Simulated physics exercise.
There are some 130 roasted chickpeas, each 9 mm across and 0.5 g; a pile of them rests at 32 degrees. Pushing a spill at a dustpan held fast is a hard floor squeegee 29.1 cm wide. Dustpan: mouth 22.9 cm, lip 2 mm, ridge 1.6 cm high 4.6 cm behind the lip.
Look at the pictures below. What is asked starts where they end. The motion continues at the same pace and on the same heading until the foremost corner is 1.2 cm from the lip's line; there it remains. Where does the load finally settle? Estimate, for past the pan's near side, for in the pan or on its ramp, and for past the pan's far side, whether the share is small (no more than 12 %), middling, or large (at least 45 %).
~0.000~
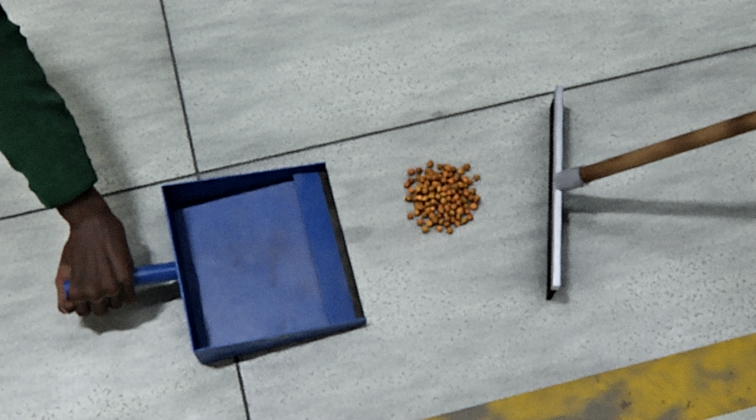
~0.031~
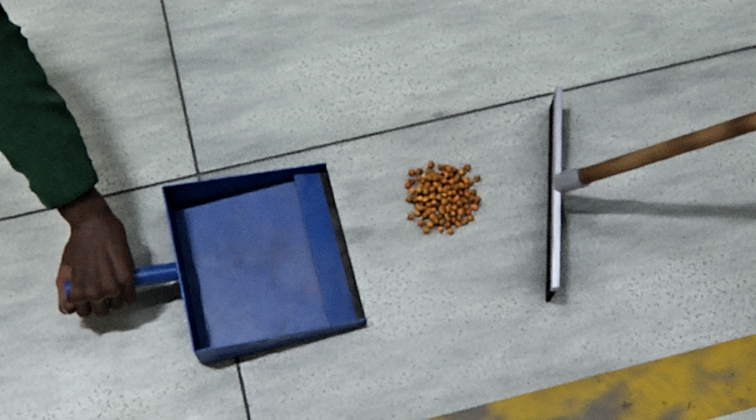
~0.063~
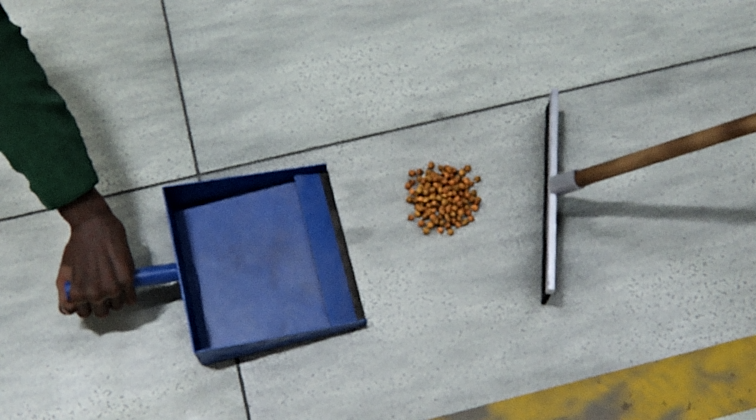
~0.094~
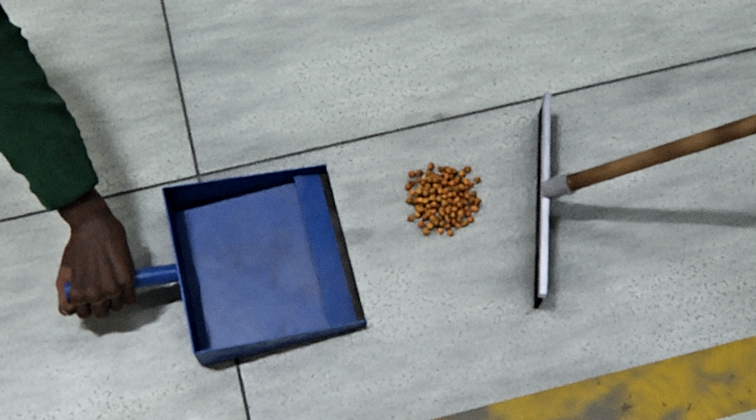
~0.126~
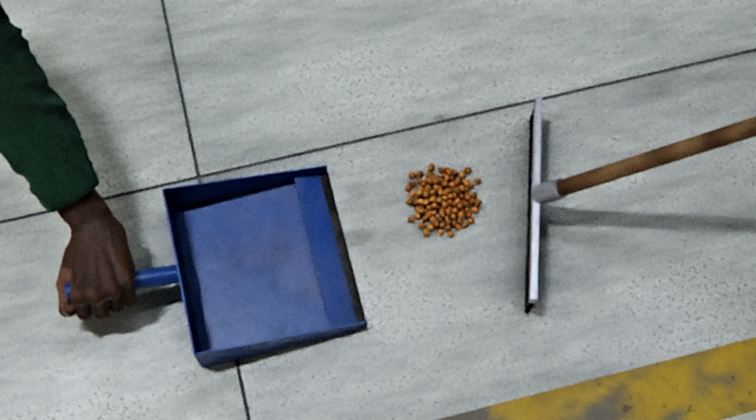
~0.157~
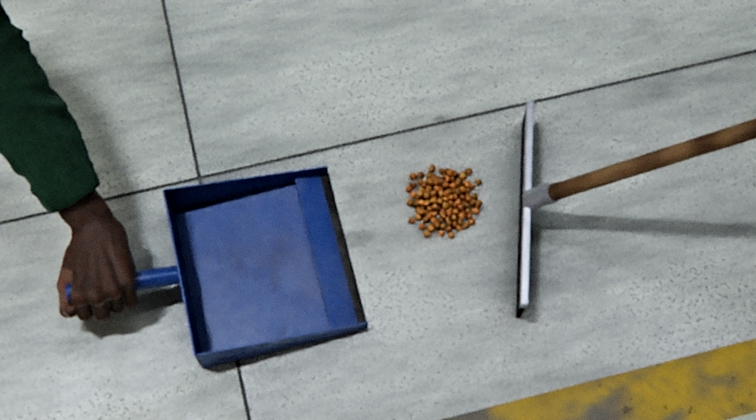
Estimate - near side: Small, pan: Small, far side: Small.
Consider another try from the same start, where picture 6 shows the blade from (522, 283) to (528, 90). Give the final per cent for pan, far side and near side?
Split: Pan = 5, far = 30, near = 0.
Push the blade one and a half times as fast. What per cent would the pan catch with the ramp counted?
Share: Close to 0 %.
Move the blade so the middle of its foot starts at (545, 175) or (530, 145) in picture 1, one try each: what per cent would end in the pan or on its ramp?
The two tries give some 0 % and some 0 %.
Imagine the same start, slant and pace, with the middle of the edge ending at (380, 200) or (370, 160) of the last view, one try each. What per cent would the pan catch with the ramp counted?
Roughly 0 % and 5 %.
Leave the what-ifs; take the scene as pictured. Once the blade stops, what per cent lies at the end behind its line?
Near 0 percent, give or take.
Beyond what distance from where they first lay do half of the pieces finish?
It comes to some 10 cm.
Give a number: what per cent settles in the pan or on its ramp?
0 %.
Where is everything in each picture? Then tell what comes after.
Blade from (555, 286) to (558, 92), moved 0.0 cm, 0 of the pieces shifted so far; middle of the pieces at (444, 195); pan at (252, 267), in the first picture.
Blade from (555, 287) to (558, 93), moved 0.2 cm, 0 of the pieces shifted so far; middle of the pieces at (445, 195), in the second picture.
Blade from (550, 290) to (554, 95), moved 0.9 cm, 0 of the pieces shifted so far; middle of the pieces at (445, 196), in the third picture.
Blade from (542, 294) to (547, 99), moved 2.0 cm, 0 of the pieces shifted so far; middle of the pieces at (445, 197), in the fourth picture.
Blade from (533, 299) to (538, 103), moved 3.4 cm, 0 of the pieces shifted so far; middle of the pieces at (445, 198), in the fifth picture.
Blade from (524, 304) to (529, 108), moved 4.8 cm, 0 of the pieces shifted so far; middle of the pieces at (446, 199); pan at (254, 271). The blade's pace is about 0.44 m/s, heading 8 degrees towards the viewer's side, in the sixth picture.
Then, at 0.37 s, middle of the blade 15 cm from the lip; 0 % over the lip, far side 0 %, near side 0 %.
After 0.51 s, middle of the blade 9 cm from the lip; 0 % over the lip, far side 0 %, near side 0 %.
After 0.78 s, middle of the blade 6 cm from the lip; 0 % over the lip, far side 5 %, near side 0 %.
By 1.1 s all is still; near side 0 %, pan 0 %, far side 5 %, in front of the lip or behind the blade 95 %.
